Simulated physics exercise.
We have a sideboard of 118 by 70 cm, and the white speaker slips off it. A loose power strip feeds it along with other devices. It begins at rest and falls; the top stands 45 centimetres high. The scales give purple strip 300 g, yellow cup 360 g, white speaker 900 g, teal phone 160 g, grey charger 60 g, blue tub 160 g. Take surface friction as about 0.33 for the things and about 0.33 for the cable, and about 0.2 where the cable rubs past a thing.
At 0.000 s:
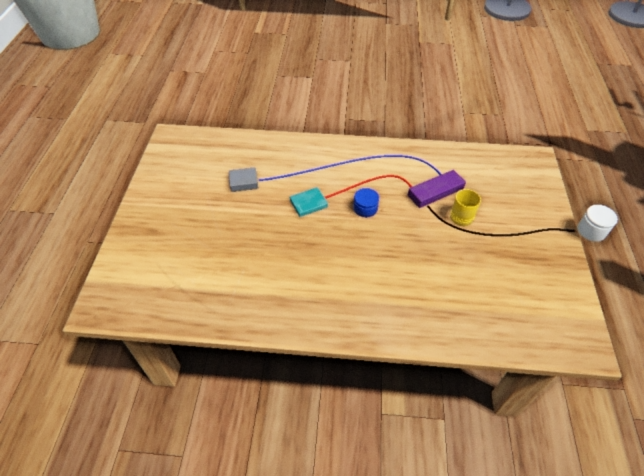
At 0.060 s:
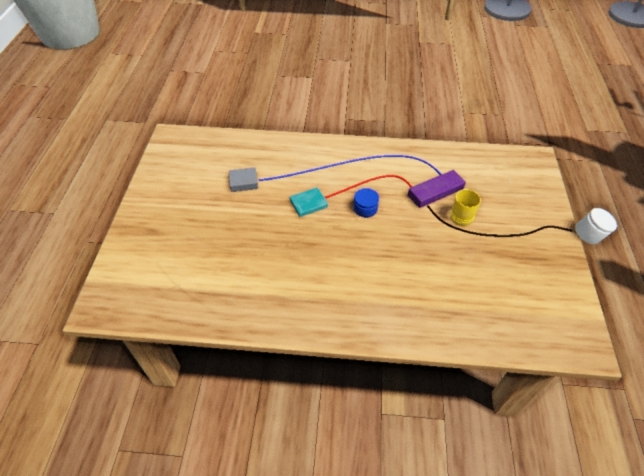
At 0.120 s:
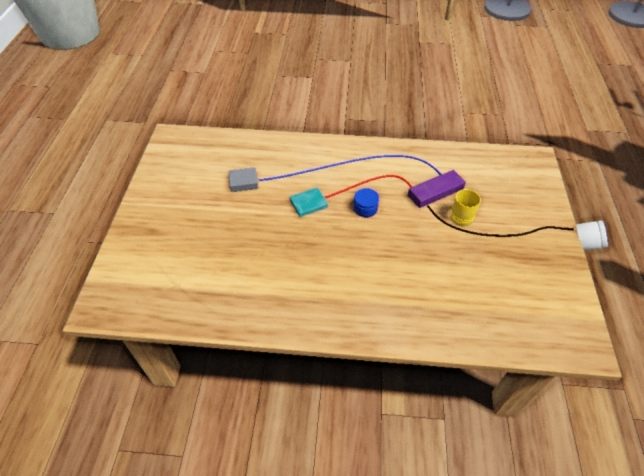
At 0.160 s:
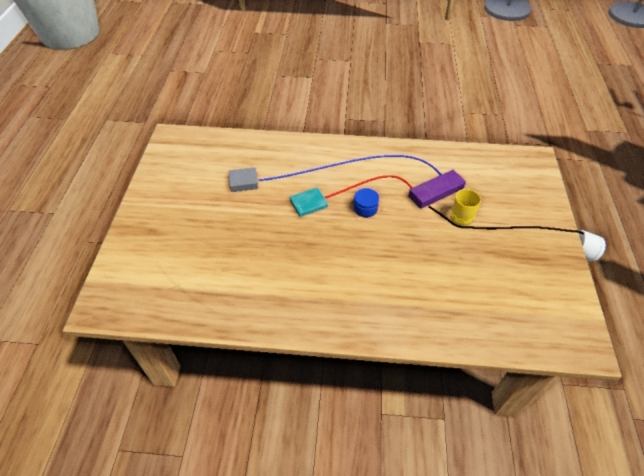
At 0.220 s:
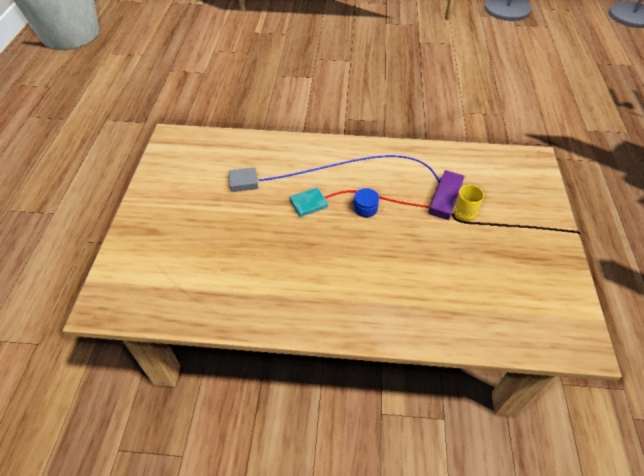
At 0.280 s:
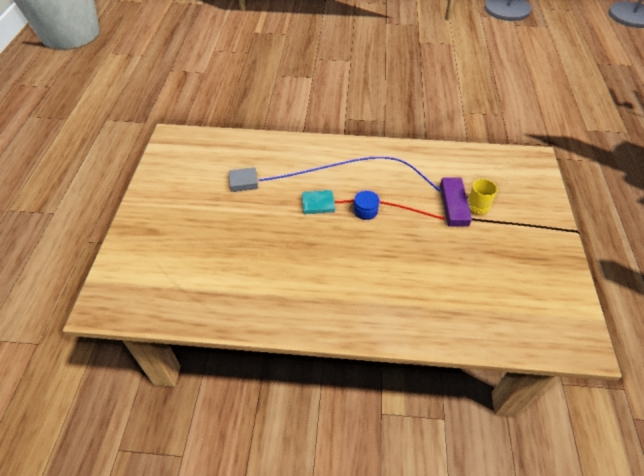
In the video, a white cylindrical object tips and drops off the right edge of a wooden table, its black cable tightening as the purple strip turns and shifts right, nudging the yellow cup and tugging the teal block slightly.
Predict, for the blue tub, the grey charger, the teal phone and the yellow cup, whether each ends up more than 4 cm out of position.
Result: The blue tub ends in a new spot. The grey charger ends in a new spot. The teal phone ends in a new spot. The yellow cup ends in a new spot.
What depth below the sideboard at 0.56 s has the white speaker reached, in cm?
I'd say close to 40 centimetres below.
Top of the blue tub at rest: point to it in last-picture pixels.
Around pixel (394, 246).
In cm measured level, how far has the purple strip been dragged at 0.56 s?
Going by the pictures, around 30 cm.
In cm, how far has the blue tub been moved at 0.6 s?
Displacement: Approx. 16 cm.
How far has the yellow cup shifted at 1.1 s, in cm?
20 cm.
By 0.6 s, the strip's end of the black cable at (574, 231); teal phone 33 cm off its start, grey charger 23 cm off its start, yellow cup 18 cm off its start.
By 0.8 s, the strip has left the top; teal phone 51 cm off its start, grey charger 46 cm off its start, yellow cup 19 cm off its start.
By 1.1 s, the strip has left the top; teal phone over the edge, grey charger 75 cm off its start at (534, 229), yellow cup 21 cm off its start at (536, 173).
By 1.4 s, the strip has left the top; grey charger over the edge, teal phone over the edge, yellow cup 21 cm off its start.
By 2.6 s, the strip has left the top; grey charger over the edge, teal phone over the edge, yellow cup 21 cm off its start at (536, 173), blue tub 17 cm off its start at (394, 246).
